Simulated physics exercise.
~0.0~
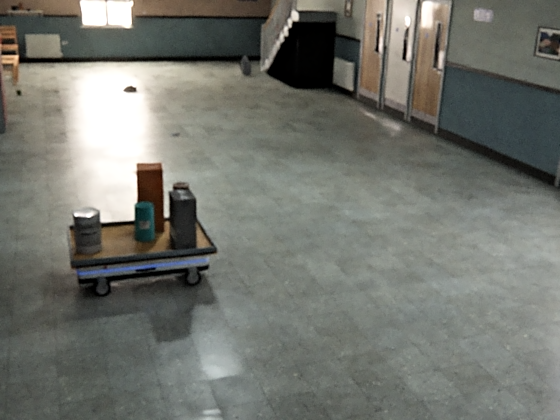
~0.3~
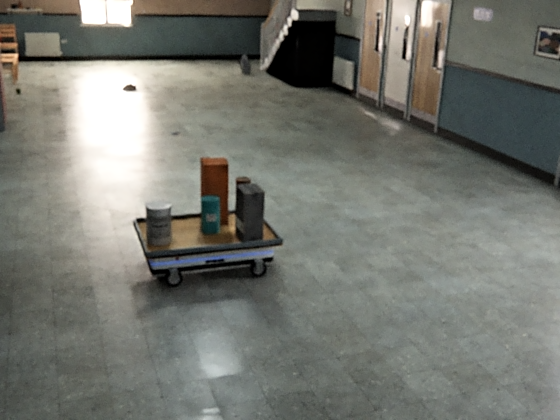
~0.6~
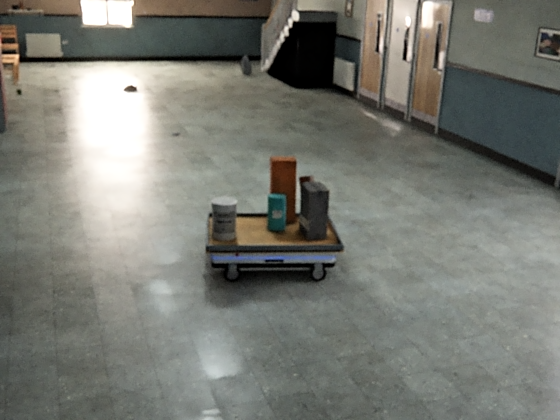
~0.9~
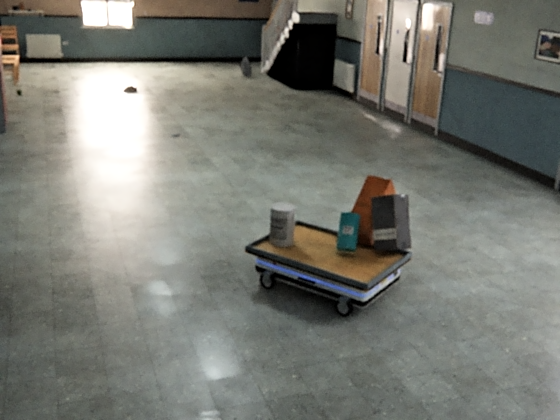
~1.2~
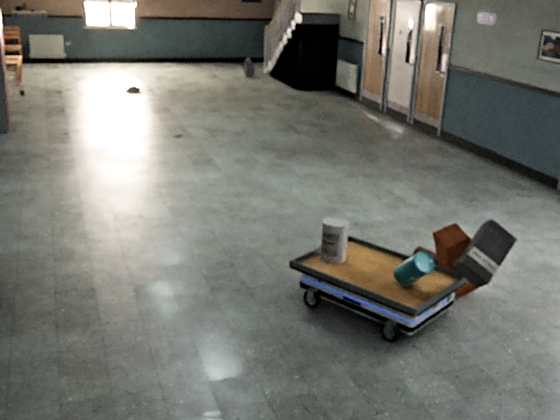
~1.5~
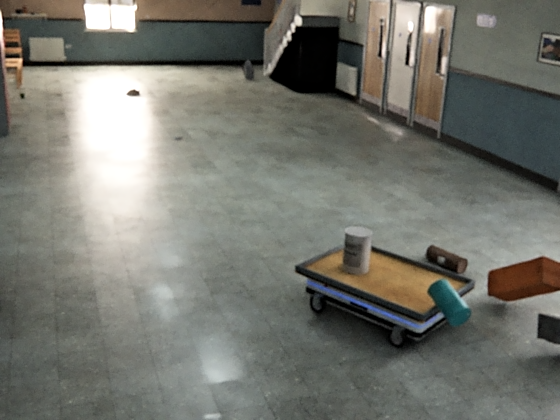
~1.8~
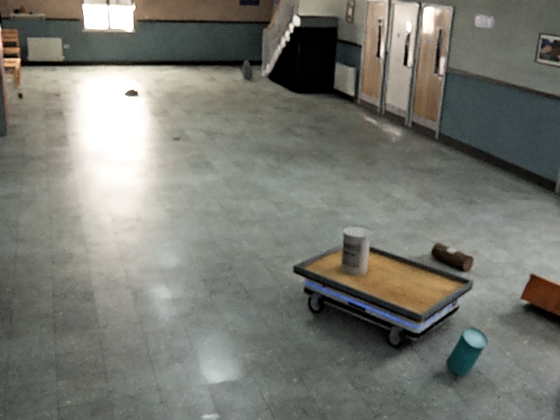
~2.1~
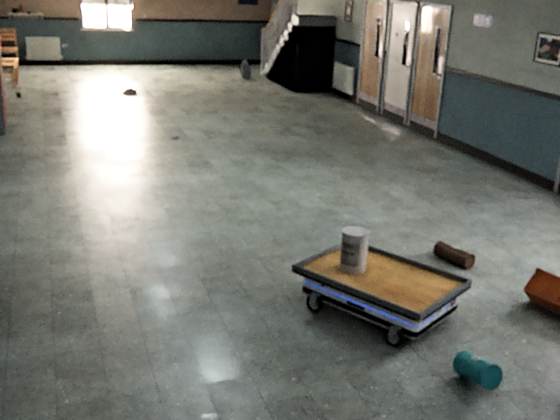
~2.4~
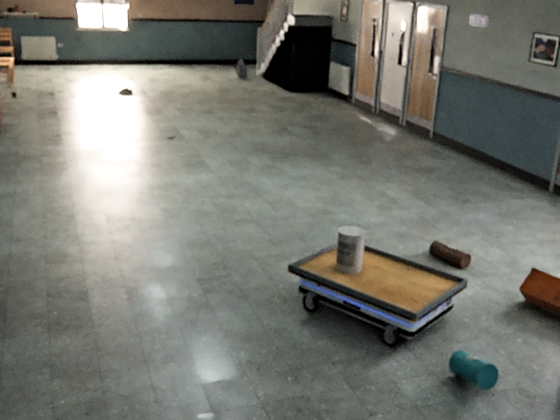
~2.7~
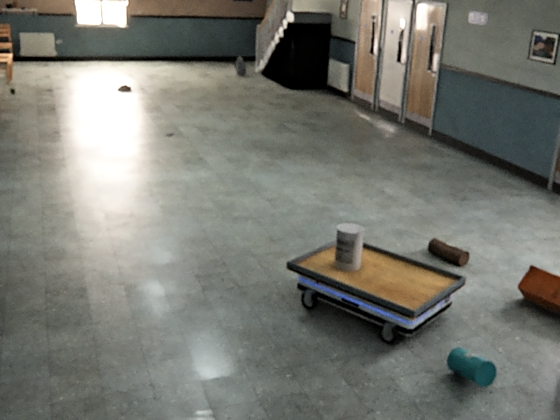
A flat cart rolls to the right across the tiled floor of a large hall, carrying a white pail, an orange box, a turquoise canister, a grey box and a brown canister. As it swings round toward the viewer, the orange box and the grey box tilt toward its right side. Both boxes tumble off the edge, the brown canister drops to the floor, and the turquoise canister tips over after them. The cart comes to a stop as the turquoise canister falls and settles on its side. Only the white pail remains upright on the deck.
